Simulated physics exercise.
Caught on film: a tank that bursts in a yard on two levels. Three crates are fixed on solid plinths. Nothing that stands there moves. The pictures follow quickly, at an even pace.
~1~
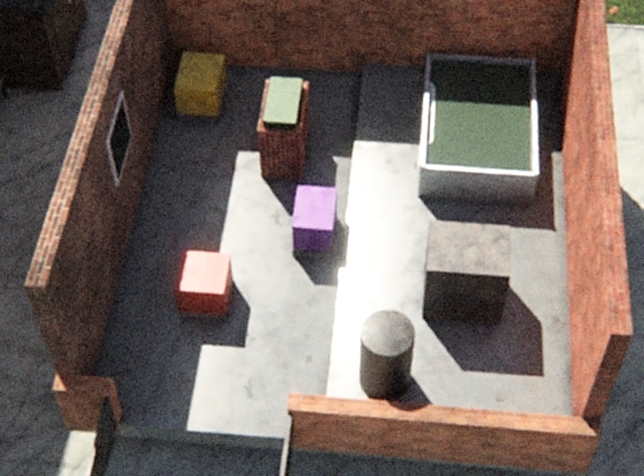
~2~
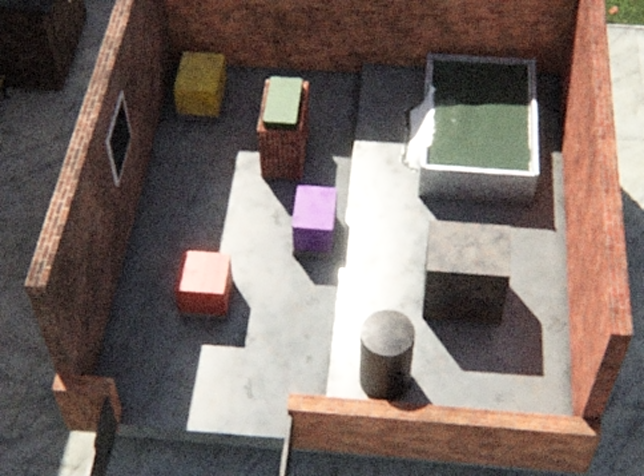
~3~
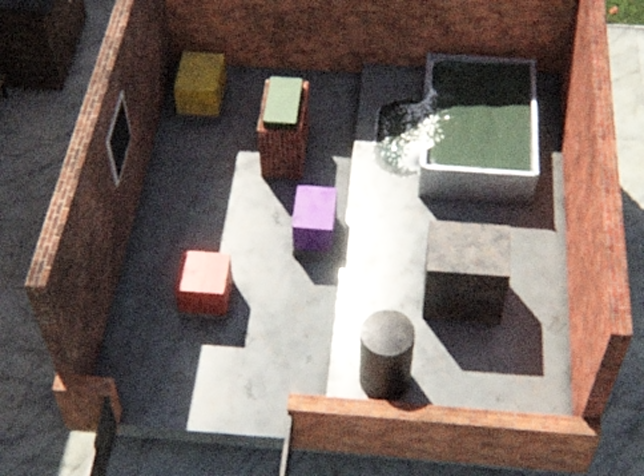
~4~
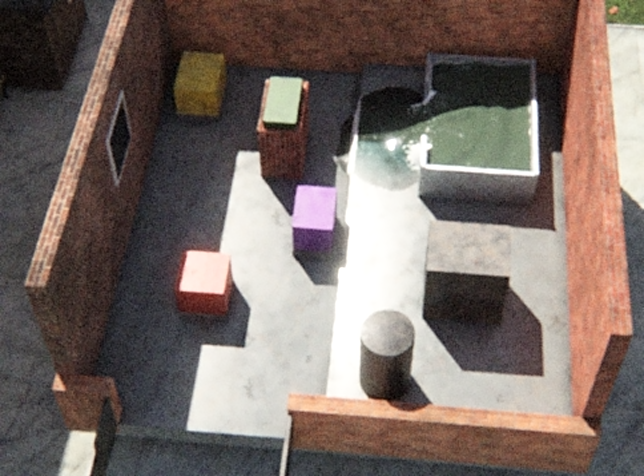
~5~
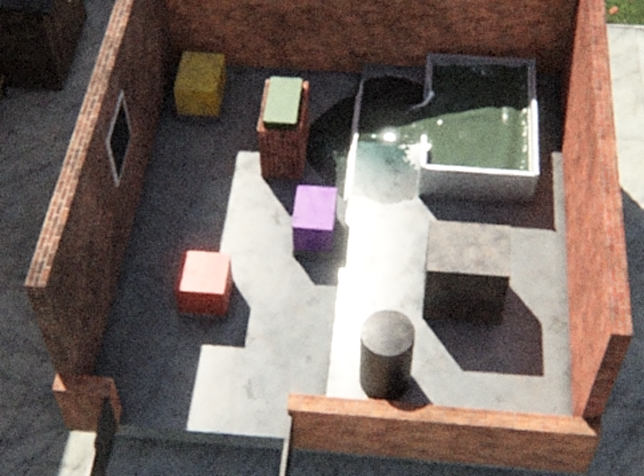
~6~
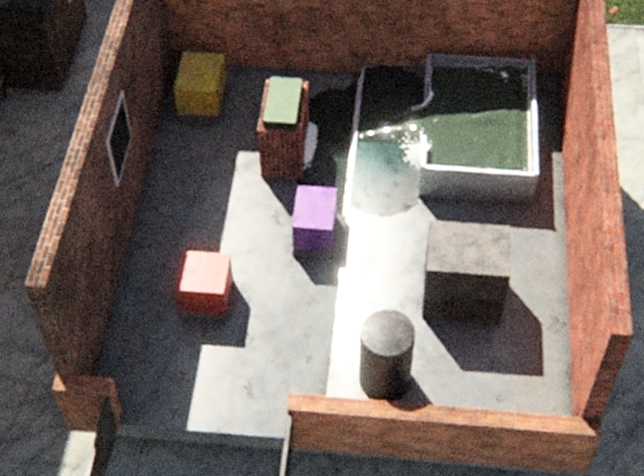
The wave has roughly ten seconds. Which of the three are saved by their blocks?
In the end: The purple crate gets wet; the red crate gets wet; the yellow crate gets wet.
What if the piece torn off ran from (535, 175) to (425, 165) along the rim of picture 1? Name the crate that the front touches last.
That is the yellow crate.
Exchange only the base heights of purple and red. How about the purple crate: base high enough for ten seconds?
One by one: The purple one ends up wet.
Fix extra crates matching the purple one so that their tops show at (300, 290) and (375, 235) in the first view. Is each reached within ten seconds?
In turn: Remains dry, is safe.
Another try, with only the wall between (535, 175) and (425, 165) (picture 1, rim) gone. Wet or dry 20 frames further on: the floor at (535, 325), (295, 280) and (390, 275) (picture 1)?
One after the other: Awash, wet, flooded.
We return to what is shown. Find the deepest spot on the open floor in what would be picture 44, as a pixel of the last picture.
Close to (87, 405).
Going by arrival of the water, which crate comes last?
It is the crate marked red.
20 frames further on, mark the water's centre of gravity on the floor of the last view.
At about (330, 156).
A moment on, water covers 20 % of the floor; the purple crate water round its plinth, the red crate not reached, the yellow crate water round its plinth.
Next, water covers 30 % of the floor; the purple crate water round its plinth, the red crate water round its plinth, the yellow crate water round its plinth.
Then, water covers 45 % of the floor; the purple crate water round its plinth, the red crate water round its plinth, the yellow crate water round its plinth.
Later, water covers 55 % of the floor; the purple crate water round its plinth, the red crate water round its plinth, the yellow crate water round its plinth.
In the end, water covers 55 % of the floor; the purple crate was topped, the red crate was topped, the yellow crate was topped.
